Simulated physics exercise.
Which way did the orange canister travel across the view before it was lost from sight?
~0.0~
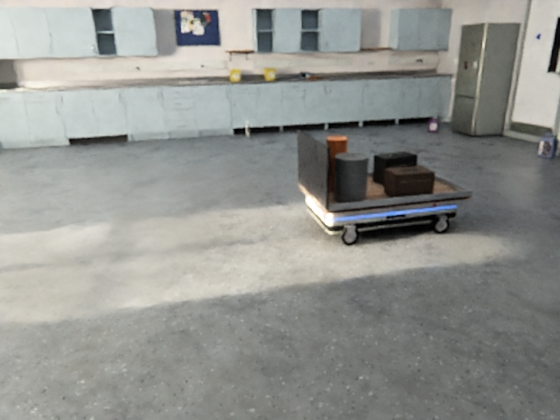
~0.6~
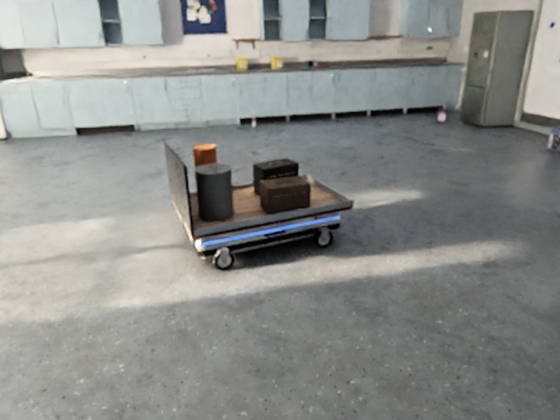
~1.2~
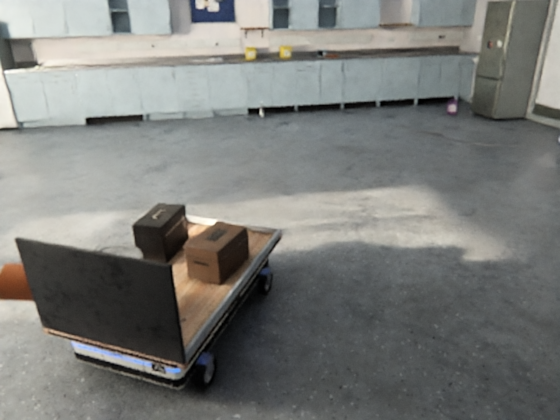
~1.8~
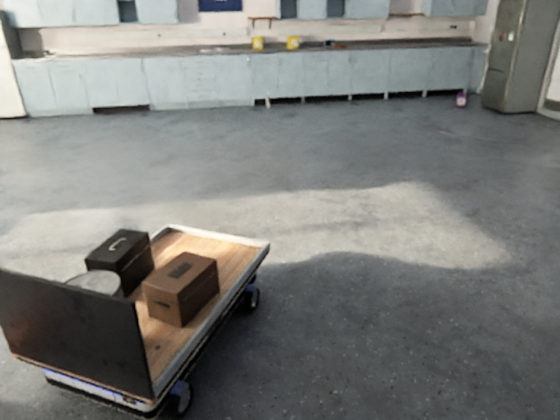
The orange canister moved to the left, ending up on its side at the left edge before it went out of sight.
